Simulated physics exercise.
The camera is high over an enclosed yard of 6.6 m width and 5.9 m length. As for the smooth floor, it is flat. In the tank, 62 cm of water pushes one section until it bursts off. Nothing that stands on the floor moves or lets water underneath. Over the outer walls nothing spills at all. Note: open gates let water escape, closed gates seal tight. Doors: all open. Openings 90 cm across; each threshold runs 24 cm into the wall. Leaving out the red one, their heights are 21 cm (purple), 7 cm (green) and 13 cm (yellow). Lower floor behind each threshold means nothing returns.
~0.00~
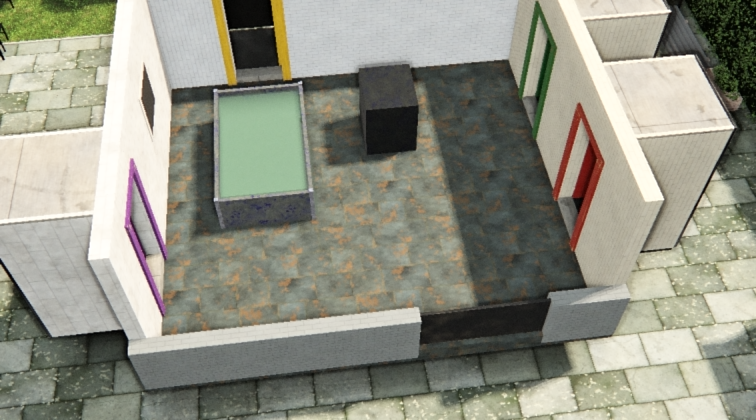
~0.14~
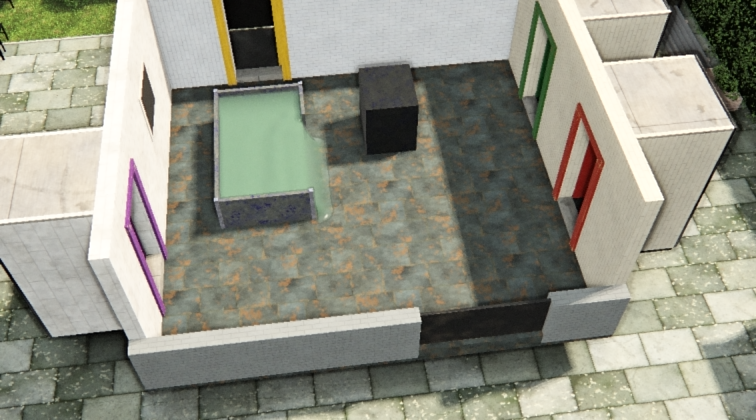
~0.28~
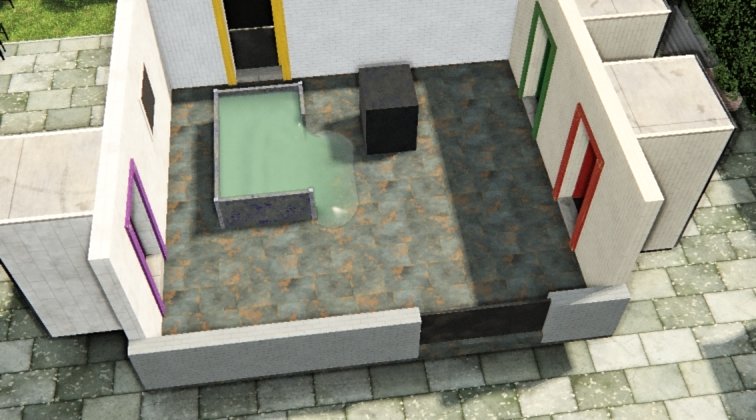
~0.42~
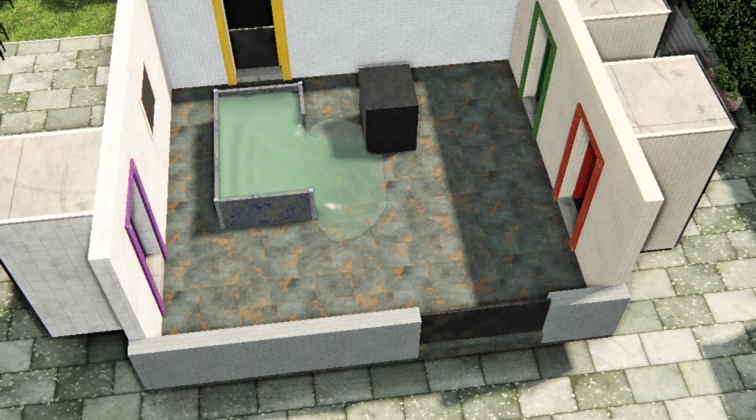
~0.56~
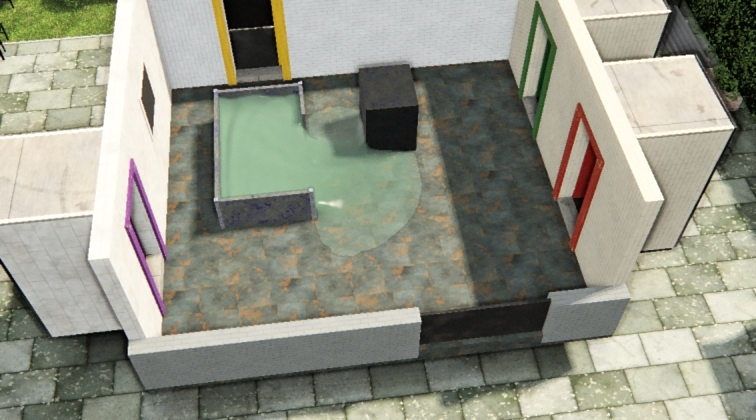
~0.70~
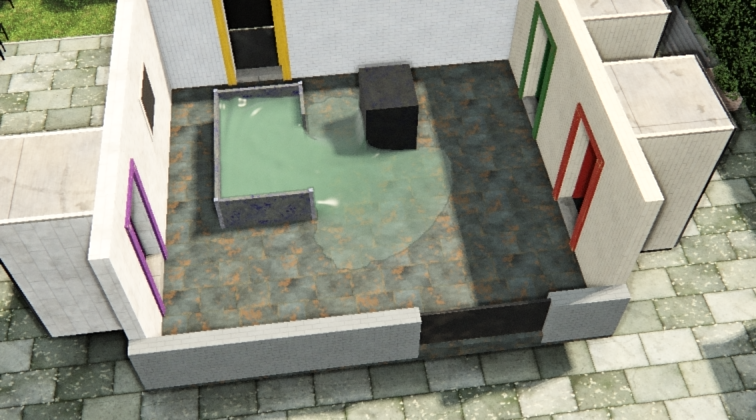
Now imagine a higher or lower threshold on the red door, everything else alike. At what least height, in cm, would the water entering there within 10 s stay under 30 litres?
At about 18 cm.
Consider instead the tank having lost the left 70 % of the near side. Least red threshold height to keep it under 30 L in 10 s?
Near 9.0 cm.
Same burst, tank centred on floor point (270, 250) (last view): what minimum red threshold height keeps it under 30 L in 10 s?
Then about 20 centimetres at the least.
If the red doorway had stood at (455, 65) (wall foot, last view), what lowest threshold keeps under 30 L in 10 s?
7.0 cm.
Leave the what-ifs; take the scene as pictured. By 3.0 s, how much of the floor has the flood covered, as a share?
Close to 60 per cent of it is wet.
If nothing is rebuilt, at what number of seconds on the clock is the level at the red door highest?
Around 2.0 s, give or take.
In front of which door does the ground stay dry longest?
The answer is the purple door.
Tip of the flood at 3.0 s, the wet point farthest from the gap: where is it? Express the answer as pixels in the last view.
The tip of the flood lies near (590, 315).
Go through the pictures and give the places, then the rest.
In the first picture, still water, 62 cm deep, in the tank at (261, 142); the red door at (576, 183) is dry.
In the second picture, the front is at (329, 212), 0.3 m from the gap at (307, 168); 0.4 m2 of floor is wet, 62 cm left at the back.
In the third picture, the gap is at (307, 170), the front 0.8 m out at (350, 156); the back of the tank holds 62 cm.
In the fourth picture, the gap is at (307, 171), the front 1.3 m out at (383, 192); the back of the tank holds 56 cm.
In the fifth picture, the front is at (417, 186), 1.9 m from the gap at (307, 172); 3.9 m2 of floor is wet, 53 cm left at the back.
In the sixth picture, the front is at (447, 165), 2.5 m from the gap at (307, 172); 5.1 m2 of floor is wet, 52 cm left at the back; 2.0 m in a straight line remain to the red door at (576, 183).
After 1.4 s water covers 35 % of the floor, deepest (38 cm) near (363, 152); it has not reached the red door.
After 3.0 s water covers 60 % of the floor, deepest (36 cm) near (583, 295); 20 cm at the red door, 79 litres in over its 9 cm threshold.
After 10.0 s water covers 100 % of the floor, deepest (10 cm) near (161, 365); 6 cm at the red door, 143 litres in over its 9 cm threshold.
At the red door as built, the water arrived by 1.6 s and peaked near 25 cm at 2.0 s.
With a threshold of 16 cm, 42 litres would have come in within the 10 s; with 21.5 cm, 10 litres. So under 30 litres takes about 18 cm.
